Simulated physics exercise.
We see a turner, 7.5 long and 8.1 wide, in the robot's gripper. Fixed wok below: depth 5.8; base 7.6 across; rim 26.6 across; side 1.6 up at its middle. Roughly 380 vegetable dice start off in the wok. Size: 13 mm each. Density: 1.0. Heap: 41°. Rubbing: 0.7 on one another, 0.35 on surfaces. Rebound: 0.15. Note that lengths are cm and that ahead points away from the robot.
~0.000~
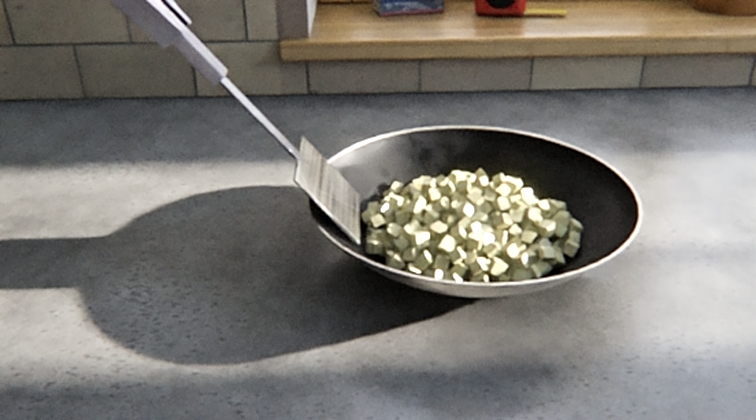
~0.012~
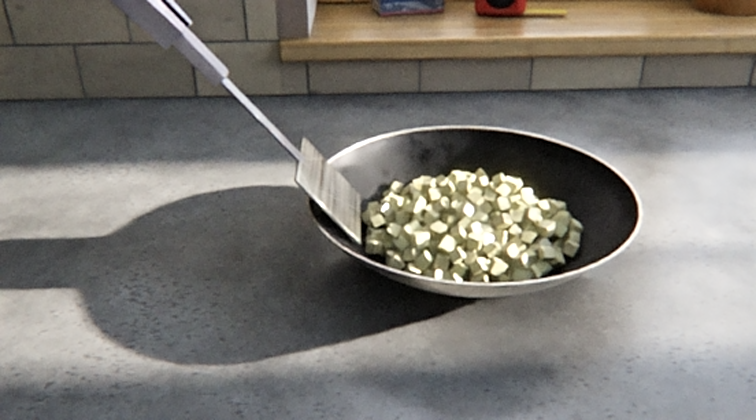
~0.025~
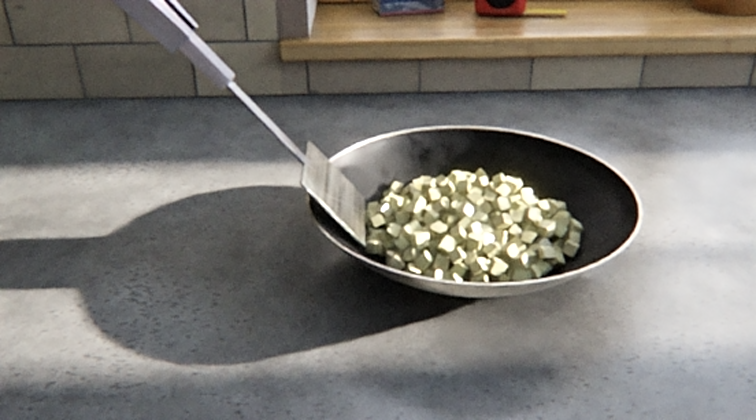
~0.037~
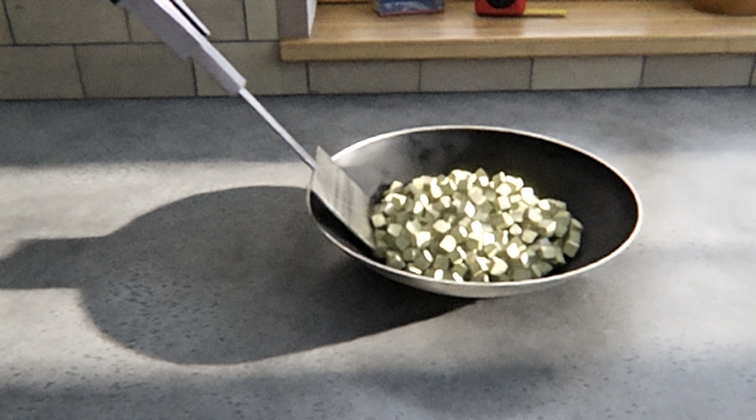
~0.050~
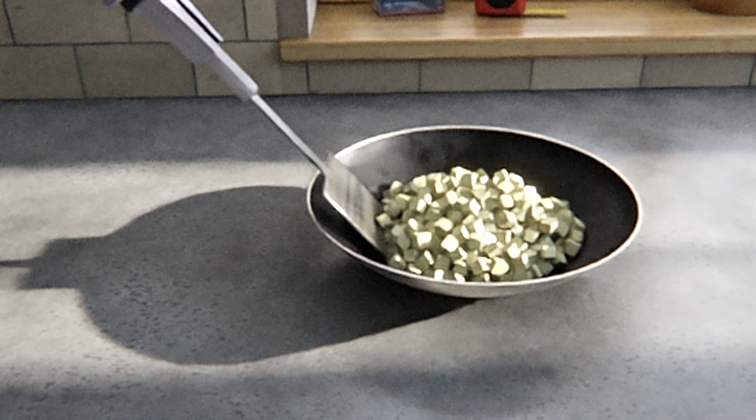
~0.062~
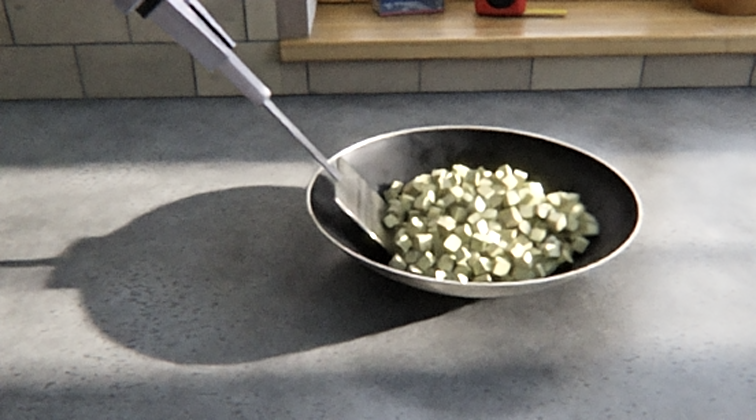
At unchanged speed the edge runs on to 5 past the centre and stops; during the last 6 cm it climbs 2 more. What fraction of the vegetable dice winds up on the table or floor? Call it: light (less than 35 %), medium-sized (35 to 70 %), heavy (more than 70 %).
It comes out light.
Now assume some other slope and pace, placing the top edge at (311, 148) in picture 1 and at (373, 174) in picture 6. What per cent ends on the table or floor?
It comes to something like 25 %, give or take.
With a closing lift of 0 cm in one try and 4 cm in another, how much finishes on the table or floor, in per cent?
20 and 10 per cent.
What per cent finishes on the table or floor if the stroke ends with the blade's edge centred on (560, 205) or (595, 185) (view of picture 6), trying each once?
Roughly 45 and 60 per cent.
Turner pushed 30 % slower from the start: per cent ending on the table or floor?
Estimated result: Some 15 %.
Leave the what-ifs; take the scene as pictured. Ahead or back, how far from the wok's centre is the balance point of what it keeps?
Forward offset: Roughly 5.5 cm.
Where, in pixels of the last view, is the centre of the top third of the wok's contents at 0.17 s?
The middle sits at approx. (576, 198).
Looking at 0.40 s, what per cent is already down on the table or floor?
Some 15 per cent of the load.
By 0.12 s, sloping 51°, highest piece 7 above the table; 375 in the wok.
By 0.17 s, sloping 51°, highest piece 8 above the table; 368 in the wok, 7 on the blade or in flight.
By 0.40 s, sloping 51°, highest piece 8 above the table; 325 in the wok, 48 on the table or floor, 2 on the blade or in flight.
By 1.45 s, sloping 51°, highest piece 8 above the table; 325 in the wok, 50 on the table or floor.
Final count, 325 in the wok, 50 on the table or floor. That is 13 % on the table or floor.
